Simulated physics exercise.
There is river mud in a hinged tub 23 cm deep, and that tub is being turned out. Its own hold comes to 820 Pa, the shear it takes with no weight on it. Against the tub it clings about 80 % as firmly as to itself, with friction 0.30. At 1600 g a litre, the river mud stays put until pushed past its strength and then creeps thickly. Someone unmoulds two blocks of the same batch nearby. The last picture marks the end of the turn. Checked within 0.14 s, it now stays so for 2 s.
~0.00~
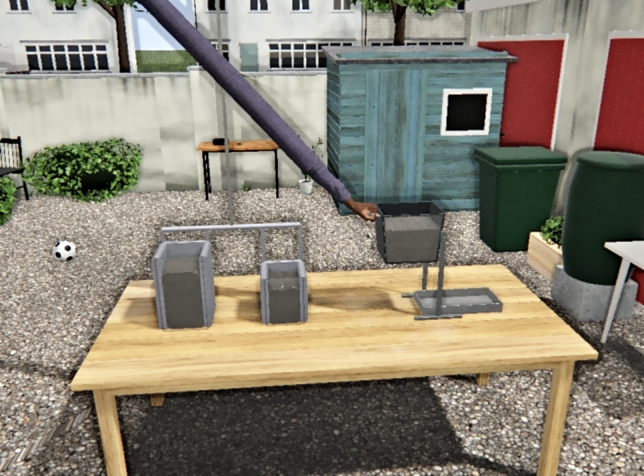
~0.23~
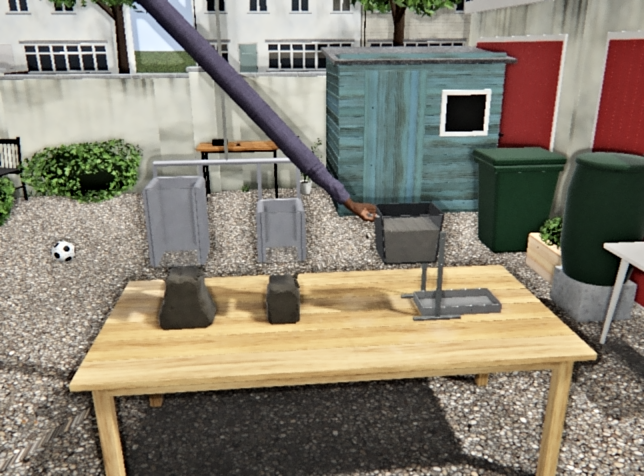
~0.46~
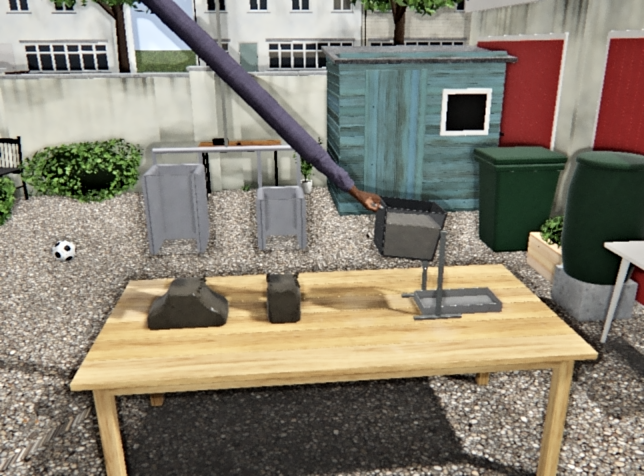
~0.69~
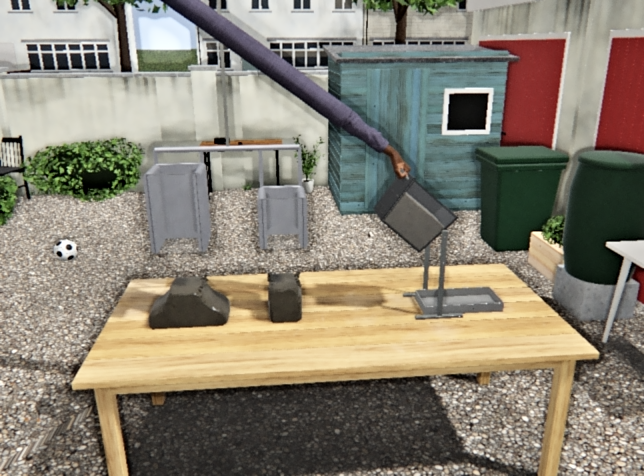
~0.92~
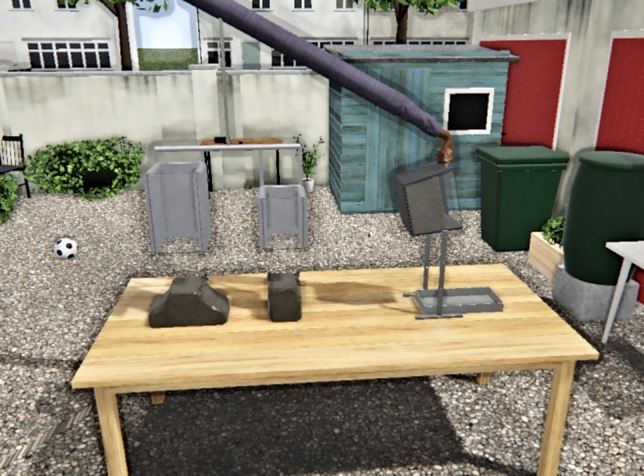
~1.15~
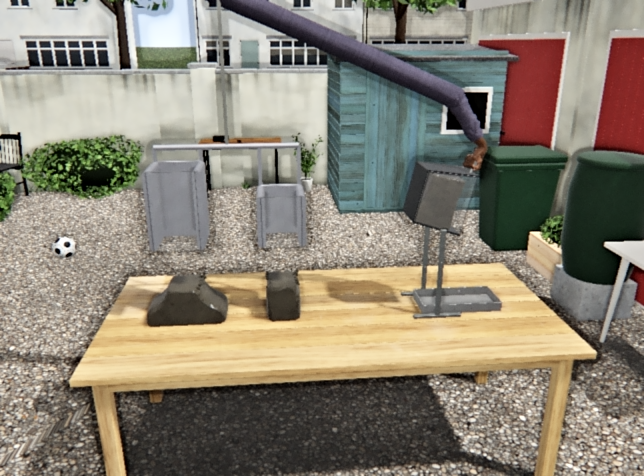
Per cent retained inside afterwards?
Retained: About 0 %.
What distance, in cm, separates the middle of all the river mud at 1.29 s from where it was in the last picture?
7 cm.
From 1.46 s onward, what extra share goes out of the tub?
About 45 percent.
After 1.29 s, the tub is at 103 degrees and holds 92 %.
After 1.46 s, the tub is at 103 degrees and holds 44 %.
After 1.63 s, the tub is at 103 degrees and holds 33 %.
After 1.80 s, the tub is at 103 degrees and holds 27 %.
After 3.15 s, at the end, the tub is at 103 degrees and holds 0 %.
